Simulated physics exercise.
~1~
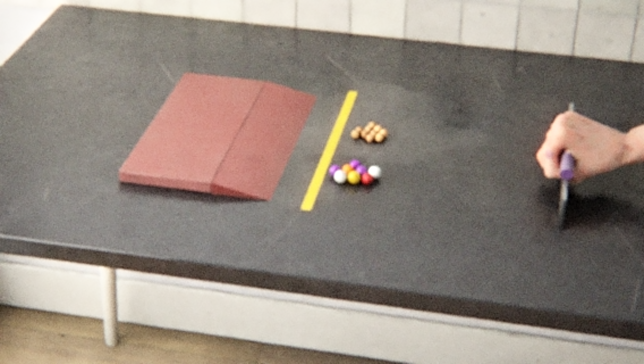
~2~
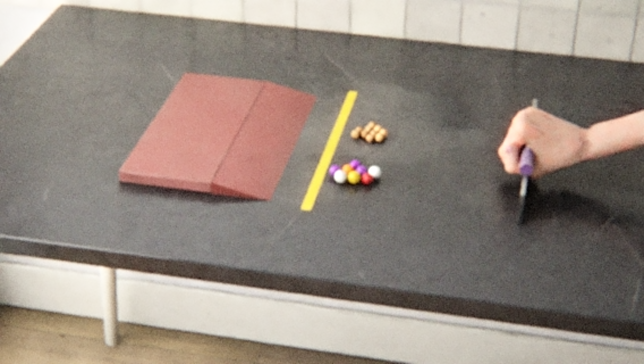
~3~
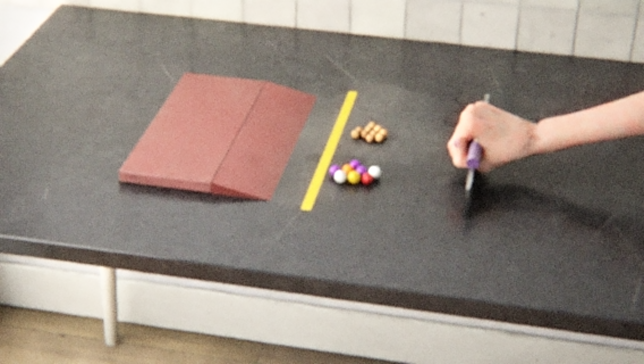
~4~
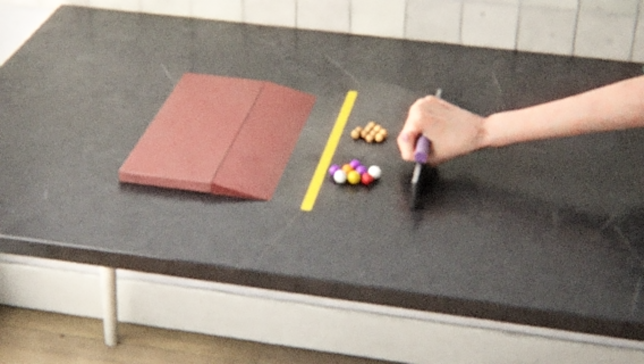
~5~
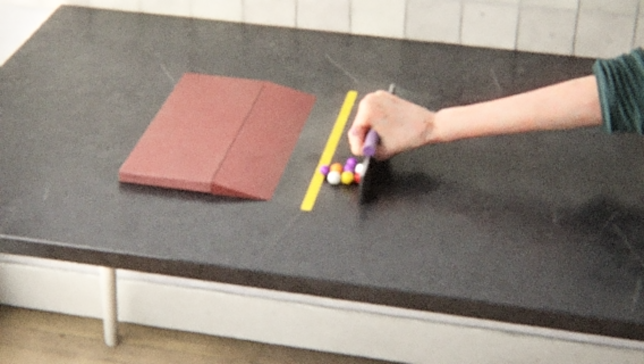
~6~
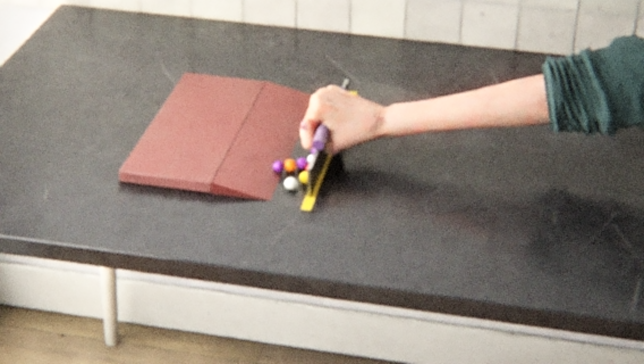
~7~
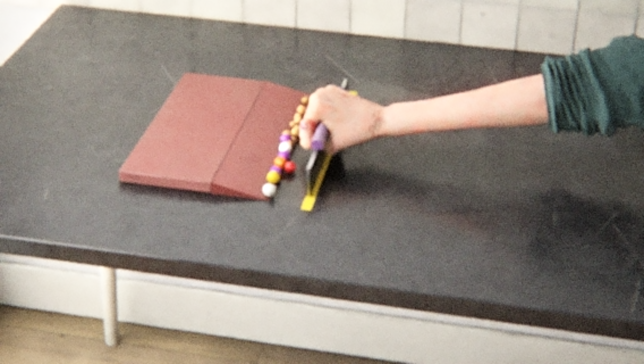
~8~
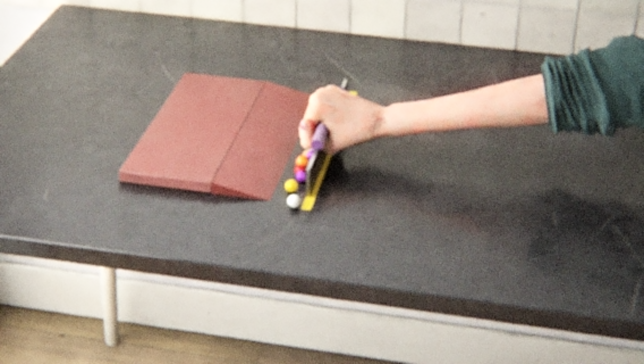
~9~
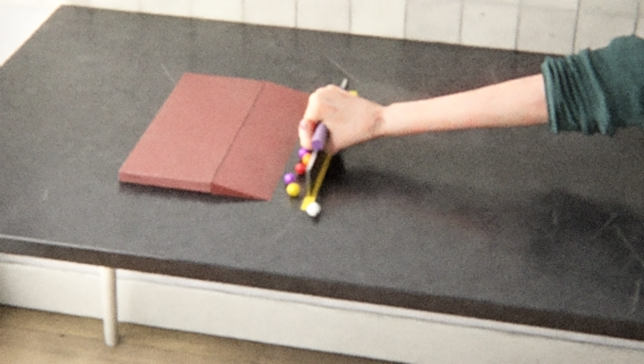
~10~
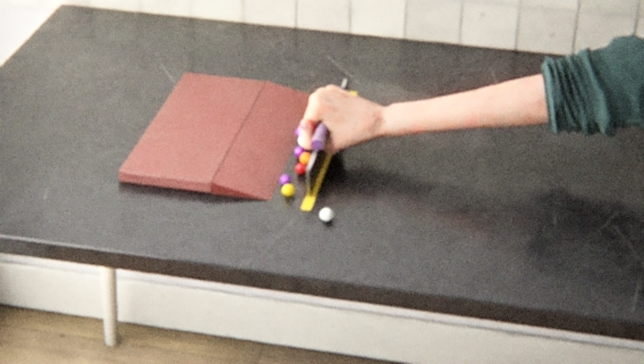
A hand slid a purple-handled scraper left across a dark table, pushing small wooden balls and colourful beads toward a reddish ramp, and stopped at the yellow tape; some rolled briefly onto the slope but came back, and a white one rolled away.
